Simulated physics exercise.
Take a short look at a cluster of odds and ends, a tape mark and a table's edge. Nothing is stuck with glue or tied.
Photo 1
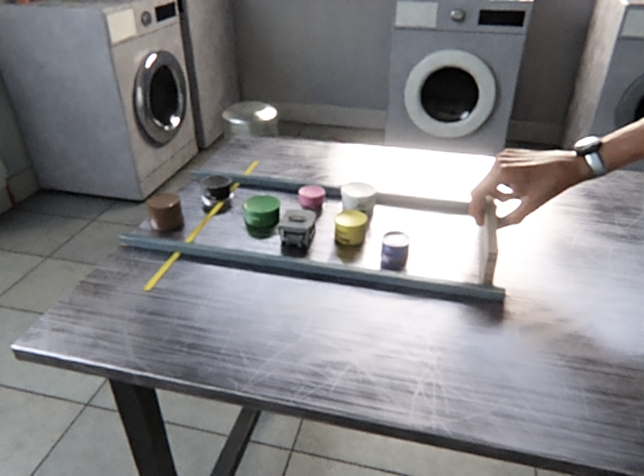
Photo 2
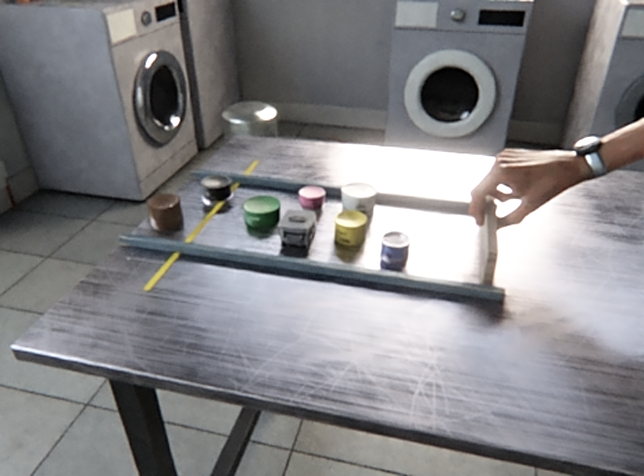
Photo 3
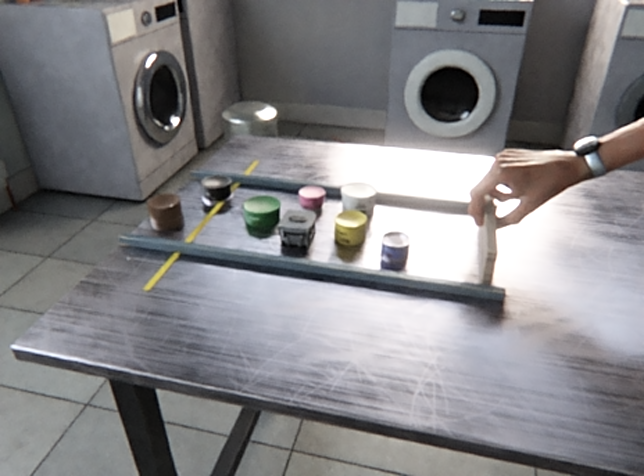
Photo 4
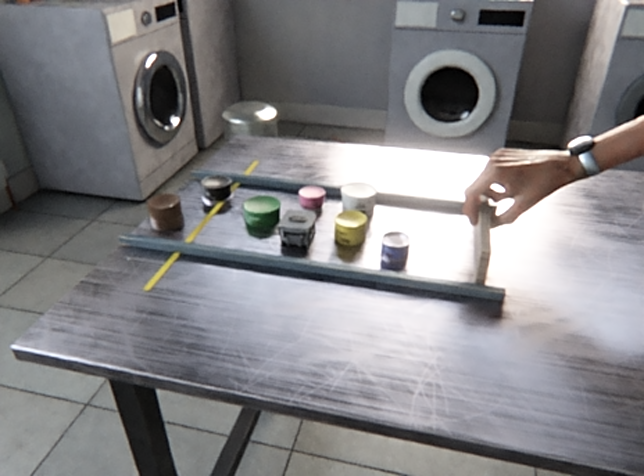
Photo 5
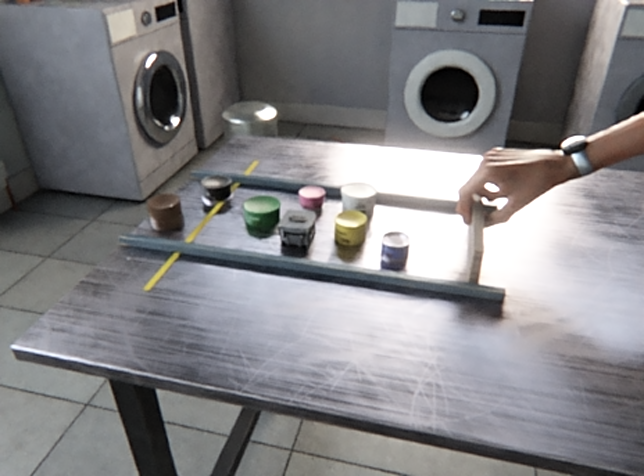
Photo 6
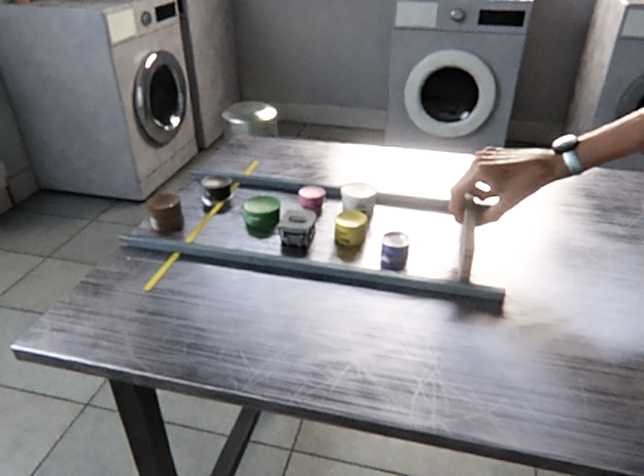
In this clip, a hand wearing a watch holds an upright board between two rails on a table, then slides it slightly left, while the small colourful containers and the yellow tape line stay still.
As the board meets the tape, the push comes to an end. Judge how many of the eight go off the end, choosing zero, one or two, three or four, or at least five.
I expect the edge to claim a single one or a pair.
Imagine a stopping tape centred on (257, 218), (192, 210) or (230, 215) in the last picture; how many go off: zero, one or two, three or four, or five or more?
So, one after another, I'd give none at all; at least five; none.
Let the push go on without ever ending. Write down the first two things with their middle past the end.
First the black tin, then the brown lid.
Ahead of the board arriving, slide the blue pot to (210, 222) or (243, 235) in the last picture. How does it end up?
The blue pot stays in place, then stays in place.
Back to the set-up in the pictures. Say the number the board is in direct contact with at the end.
It's touching 3 at the end.
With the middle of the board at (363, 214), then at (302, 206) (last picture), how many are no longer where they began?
Tally: First 3; then 6.
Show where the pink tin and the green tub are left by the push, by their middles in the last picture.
One ends up near (187, 183) and the other near (174, 197).
Soon after, none off yet; brown lid at rest near (166, 212); black tin at rest near (217, 189); green tub at rest near (263, 211).
By the end, the number that fall off is one or two; fallen, black tin and brown lid.
